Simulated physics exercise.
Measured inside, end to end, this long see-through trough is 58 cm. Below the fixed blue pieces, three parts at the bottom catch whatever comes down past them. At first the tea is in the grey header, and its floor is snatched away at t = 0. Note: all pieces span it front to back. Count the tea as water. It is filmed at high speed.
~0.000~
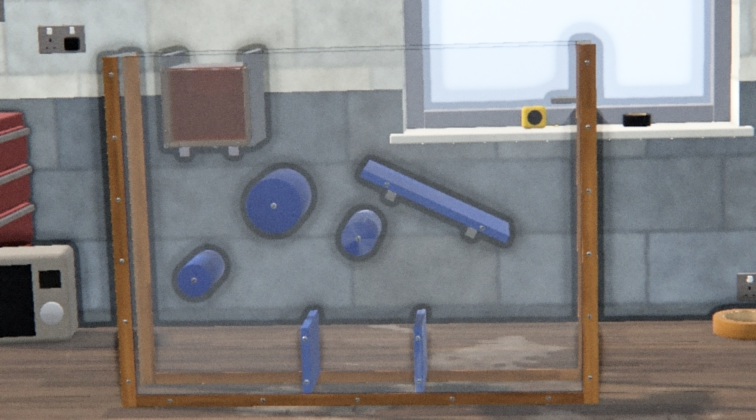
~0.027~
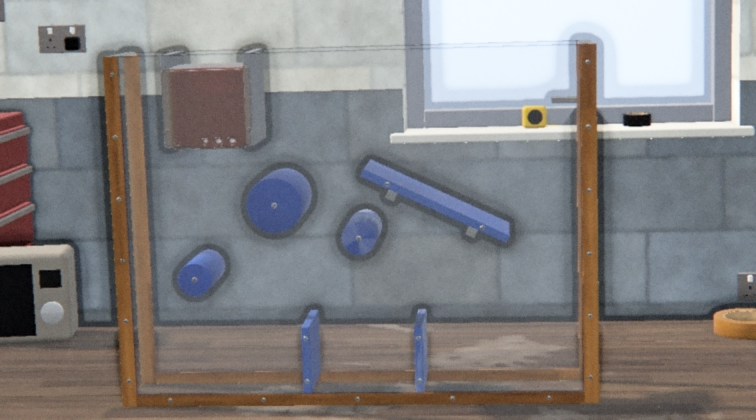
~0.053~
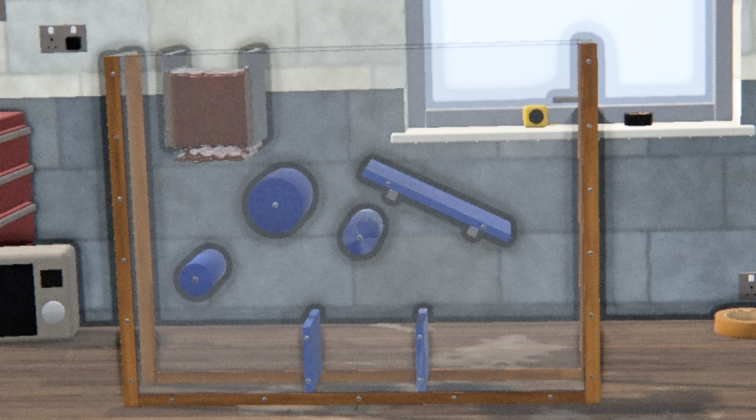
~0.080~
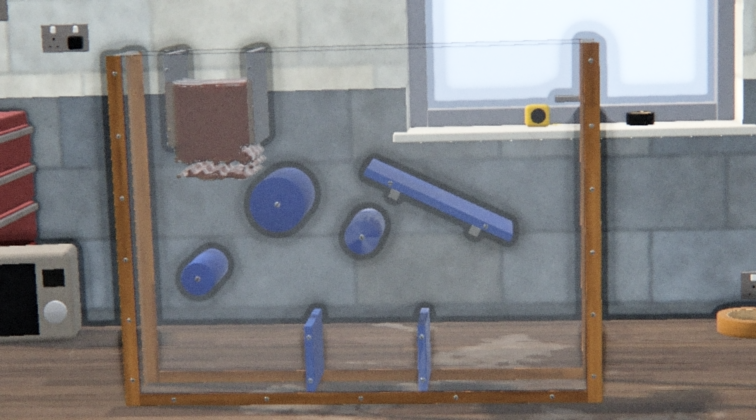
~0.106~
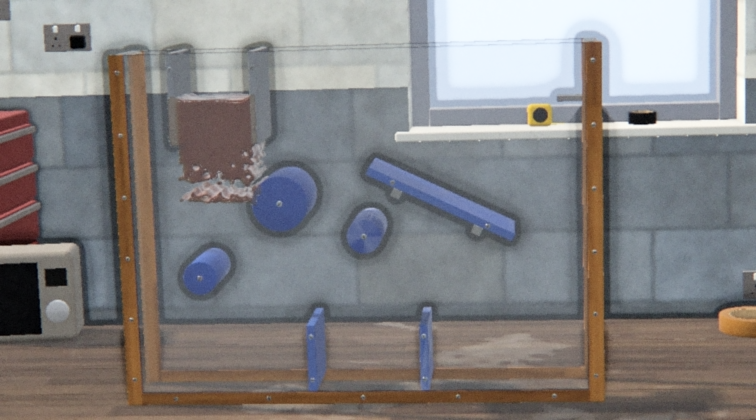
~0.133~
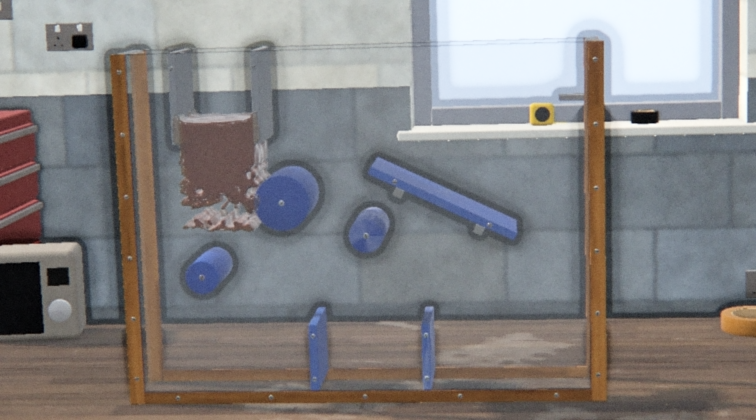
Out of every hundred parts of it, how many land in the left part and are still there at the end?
Roughly 85 out of 100.
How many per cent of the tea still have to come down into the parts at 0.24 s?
Close to 55 in a hundred.
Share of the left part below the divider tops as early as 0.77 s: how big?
86 %.
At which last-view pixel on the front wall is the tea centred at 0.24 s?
Around (224, 305).
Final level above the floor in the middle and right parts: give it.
The first one ends at 0.5 cm and the second at 0.5 cm.
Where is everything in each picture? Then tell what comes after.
In the first frame, bottom of the tea (182, 142); top (227, 69); the piece under the header is centred near (274, 206); divider tops at (305, 329) and (418, 329).
In the second frame, bottom of the tea (196, 149); top (175, 70).
In the third frame, bottom of the tea (198, 161); top (176, 76).
In the fourth frame, bottom of the tea (200, 179); top (178, 86); below the header it spans (176, 152) to (249, 157).
In the fifth frame, bottom of the tea (227, 202); top (246, 101); below the header it spans (179, 169) to (251, 155).
In the sixth frame, bottom of the tea (231, 231); top (248, 122); below the header it spans (182, 192) to (255, 186).
By 0.24 s the parts hold 45, 0 and 0 per cent, with 55 still above them.
By 0.40 s the parts hold 64, 0 and 0 per cent, with 36 still above them.
By 0.77 s the parts hold 85, 7 and 3 per cent, with 5 still above them.
At rest it is 87 per cent left, 8 middle, 4 right.
